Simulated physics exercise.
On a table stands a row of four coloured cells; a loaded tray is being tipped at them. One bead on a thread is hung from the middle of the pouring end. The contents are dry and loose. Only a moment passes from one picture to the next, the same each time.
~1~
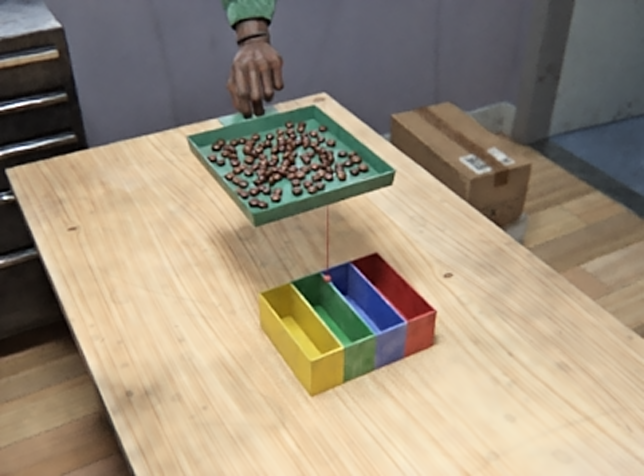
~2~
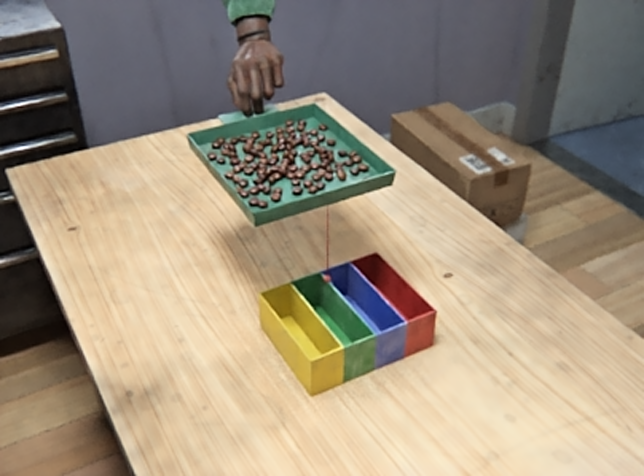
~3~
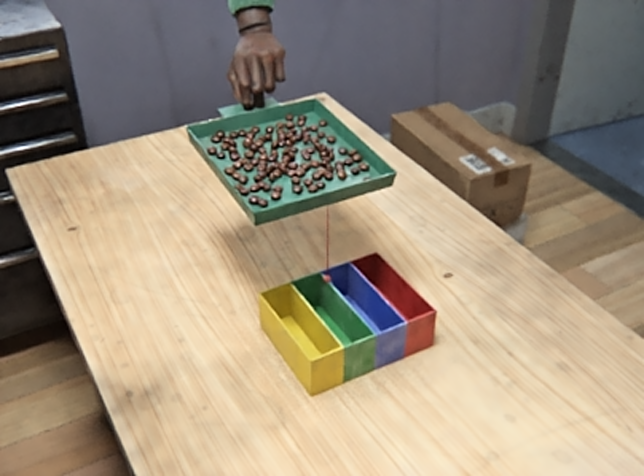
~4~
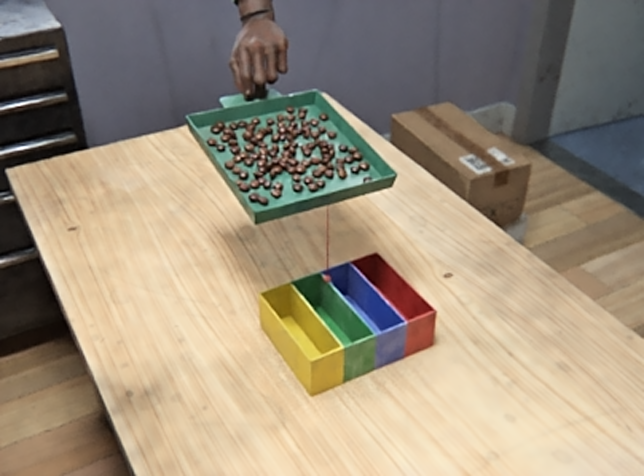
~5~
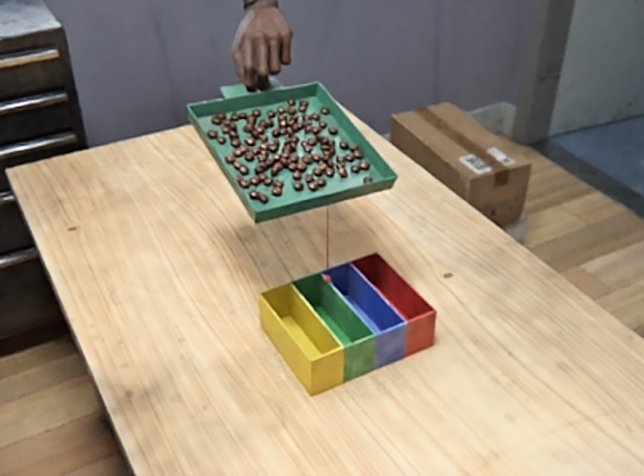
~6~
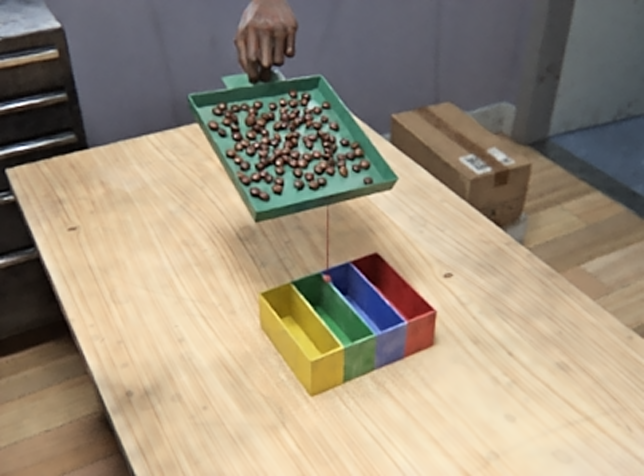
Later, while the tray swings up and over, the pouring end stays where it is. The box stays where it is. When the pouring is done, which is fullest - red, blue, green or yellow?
Fullest: The red cell.
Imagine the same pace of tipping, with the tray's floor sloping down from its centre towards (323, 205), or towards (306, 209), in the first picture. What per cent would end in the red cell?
You'd get 10 per cent the first time and 0 per cent the second time.
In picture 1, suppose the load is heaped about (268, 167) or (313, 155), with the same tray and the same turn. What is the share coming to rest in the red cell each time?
About 40 % and 40 %.
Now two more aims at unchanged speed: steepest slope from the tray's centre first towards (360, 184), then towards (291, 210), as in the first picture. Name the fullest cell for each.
That red cell, then the yellow one.
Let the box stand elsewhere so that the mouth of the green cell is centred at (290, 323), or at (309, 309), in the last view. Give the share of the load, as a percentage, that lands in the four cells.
The first gives 40 %, the second 60 %.
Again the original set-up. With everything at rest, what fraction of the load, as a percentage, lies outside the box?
Around 10 %.
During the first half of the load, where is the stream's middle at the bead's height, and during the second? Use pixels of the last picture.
Close to (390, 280), then close to (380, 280).
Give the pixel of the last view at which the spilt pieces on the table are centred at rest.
I'd put the middle somewhere around (445, 332) in the last picture.
Just after the last frame, tray tipped steeply; every one on the tray.
A moment on, tray tipped right over; roughly half on the tray; about a tenth in the red cell; about a tenth in the blue cell; just a few in the green cell; roughly a third falling or outside the box.
Further on, tray tipped past a quarter turn; roughly half in the red cell; roughly a quarter in the blue cell; about a tenth in the green cell; just a few in the yellow cell; about a tenth falling or outside the box.
When it is over, tray tipped past a quarter turn; roughly half in the red cell; roughly a quarter in the blue cell; about a tenth in the green cell; just a few in the yellow cell; about a tenth outside the box.
